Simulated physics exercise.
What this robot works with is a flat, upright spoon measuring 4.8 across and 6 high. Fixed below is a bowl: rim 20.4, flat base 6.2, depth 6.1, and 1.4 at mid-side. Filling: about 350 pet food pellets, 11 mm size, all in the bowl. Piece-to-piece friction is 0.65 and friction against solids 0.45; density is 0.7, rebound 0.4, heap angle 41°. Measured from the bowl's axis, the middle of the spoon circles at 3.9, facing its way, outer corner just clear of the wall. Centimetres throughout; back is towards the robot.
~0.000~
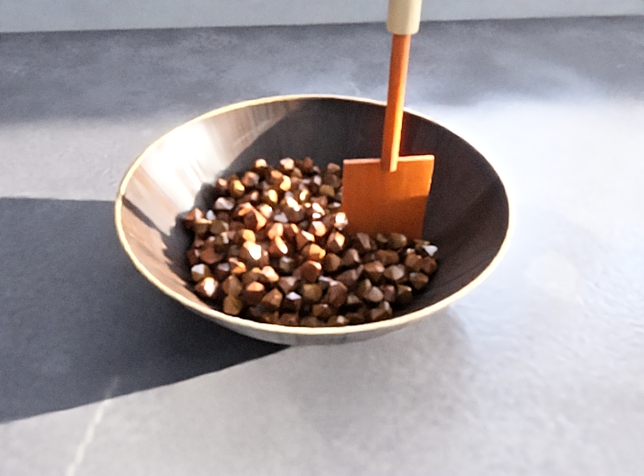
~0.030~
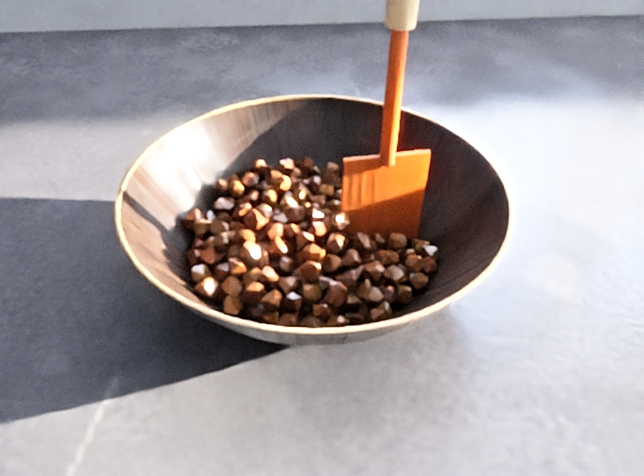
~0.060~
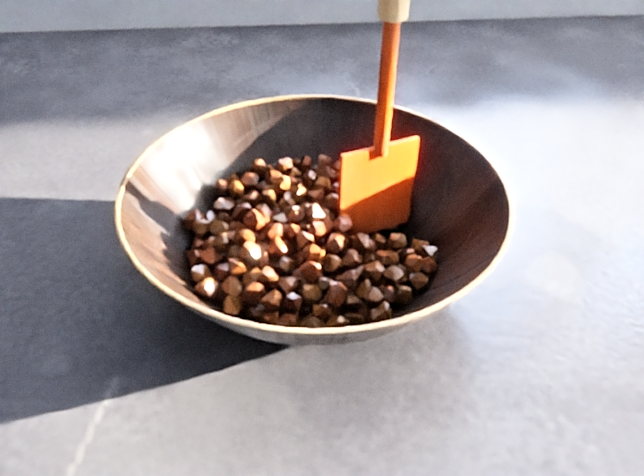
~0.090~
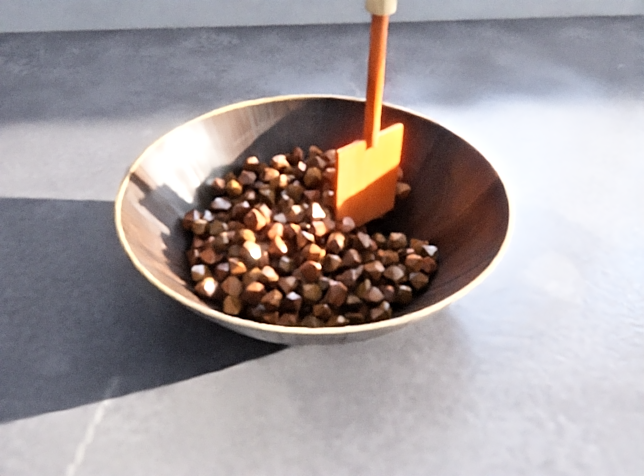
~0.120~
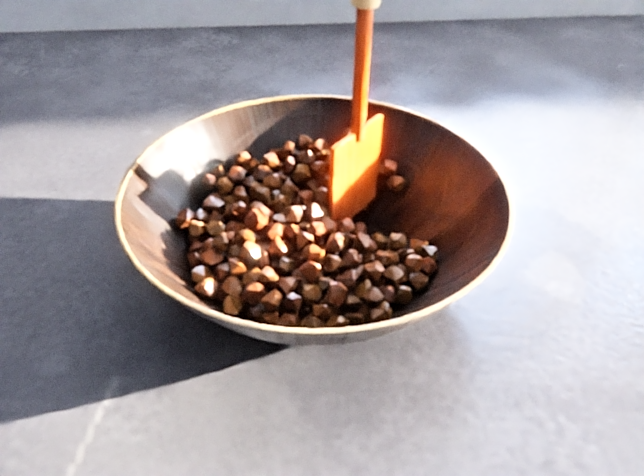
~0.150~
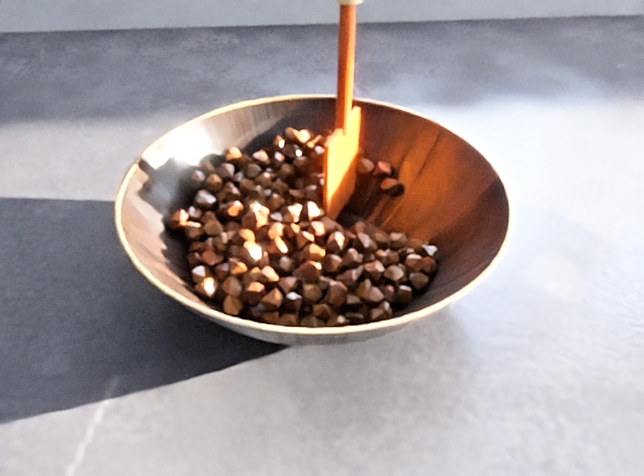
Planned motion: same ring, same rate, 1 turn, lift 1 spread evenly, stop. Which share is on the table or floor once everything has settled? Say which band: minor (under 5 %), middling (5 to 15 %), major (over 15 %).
Band: Minor.
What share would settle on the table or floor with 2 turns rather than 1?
I'd reckon near 5 per cent.
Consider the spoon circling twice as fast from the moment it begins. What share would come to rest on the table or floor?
20 per cent.
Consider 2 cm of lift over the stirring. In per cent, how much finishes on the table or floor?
I'd put it at about 0 per cent.
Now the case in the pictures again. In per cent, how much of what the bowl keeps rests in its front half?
Roughly 45 percent of it.
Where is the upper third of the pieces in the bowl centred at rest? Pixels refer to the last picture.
(393, 195).
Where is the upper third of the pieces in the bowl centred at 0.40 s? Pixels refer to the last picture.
I'd put it at around (202, 243).
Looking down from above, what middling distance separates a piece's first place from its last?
Around 7 centimetres.
After 0.40 s, 177° round, highest piece 7 above the table; 354 in the bowl.
After 0.65 s, 293° round, highest piece 8 above the table; 351 in the bowl, 2 on the table or floor, 1 in flight or on the tool.
After 0.97 s, 0° round, highest piece 6 above the table; 346 in the bowl, 8 on the table or floor.
After 1.67 s, 0° round, highest piece 6 above the table; 346 in the bowl, 8 on the table or floor.
In the end, 346 in the bowl, 8 on the table or floor. That is 2 % on the table or floor.
